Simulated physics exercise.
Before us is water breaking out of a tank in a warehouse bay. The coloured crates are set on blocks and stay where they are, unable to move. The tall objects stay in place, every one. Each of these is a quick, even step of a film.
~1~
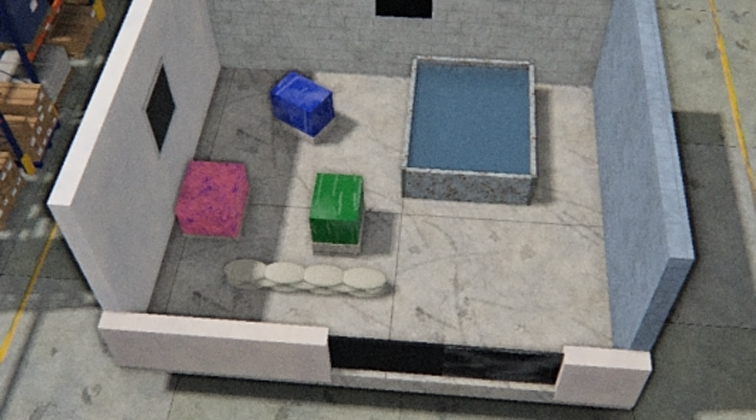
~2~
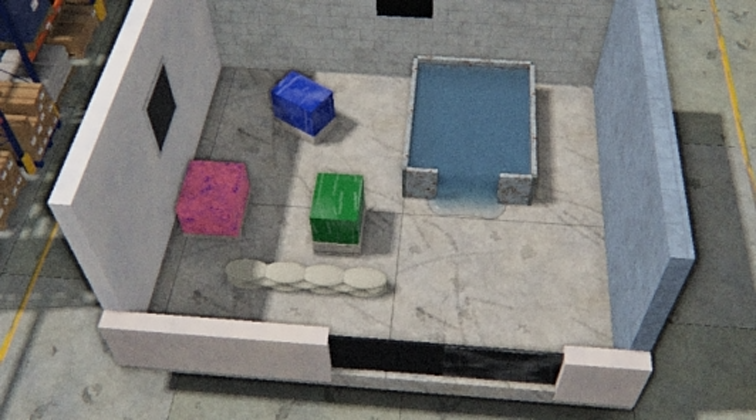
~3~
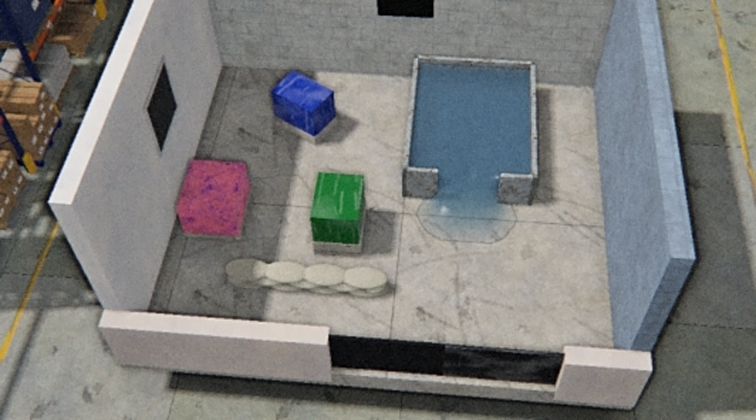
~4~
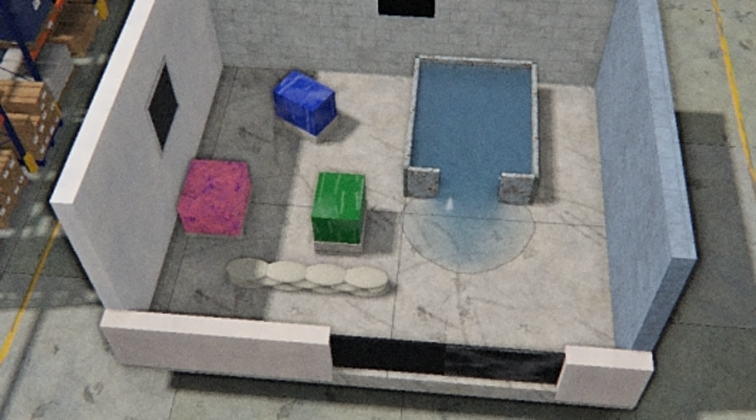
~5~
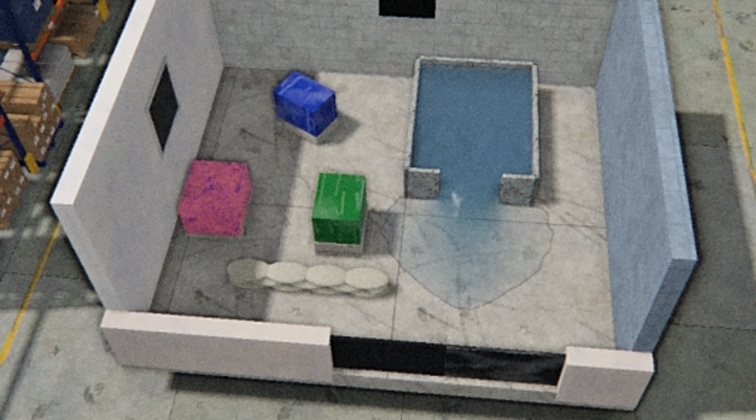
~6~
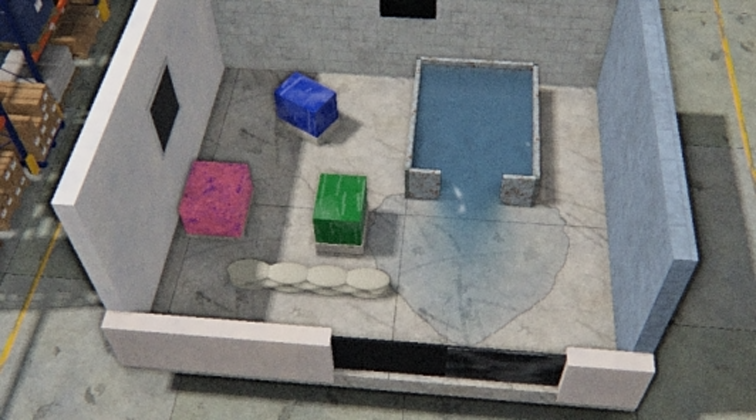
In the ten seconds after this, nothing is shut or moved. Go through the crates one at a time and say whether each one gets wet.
My prediction: The pink crate will be touched; the blue crate will not be touched; the green crate will not be touched.
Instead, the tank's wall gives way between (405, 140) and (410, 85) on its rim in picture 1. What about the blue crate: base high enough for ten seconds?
In that case, blue is flooded.
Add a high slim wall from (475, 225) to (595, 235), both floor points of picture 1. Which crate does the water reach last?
I'd pick the one in blue.
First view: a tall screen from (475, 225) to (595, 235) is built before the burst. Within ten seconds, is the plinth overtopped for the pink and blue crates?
Summary - pink crate: Flooded; blue crate: Not flooded.
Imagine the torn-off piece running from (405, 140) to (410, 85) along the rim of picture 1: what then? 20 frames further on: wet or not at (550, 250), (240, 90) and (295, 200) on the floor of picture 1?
Those three places would be still unsoaked, soaking and soaking, in that order.
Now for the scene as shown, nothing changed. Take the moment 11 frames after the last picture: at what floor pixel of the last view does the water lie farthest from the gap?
The flood front should get to about (210, 347).
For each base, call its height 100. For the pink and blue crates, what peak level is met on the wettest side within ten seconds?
160 and 40 per cent, roughly.
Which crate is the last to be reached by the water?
The crate marked blue.
A moment on, water covers 30 % of the floor; the pink crate not reached, the blue crate not reached, the green crate water round its plinth.
Next, water covers 35 % of the floor; the pink crate water round its plinth, the blue crate not reached, the green crate water round its plinth.
Then, water covers 50 % of the floor; the pink crate water round its plinth, the blue crate not reached, the green crate water round its plinth.
Later, water covers 70 % of the floor; the pink crate water round its plinth, the blue crate water round its plinth, the green crate water round its plinth.
In the end, water covers 95 % of the floor; the pink crate was topped, the blue crate stayed above the water, the green crate stayed above the water.
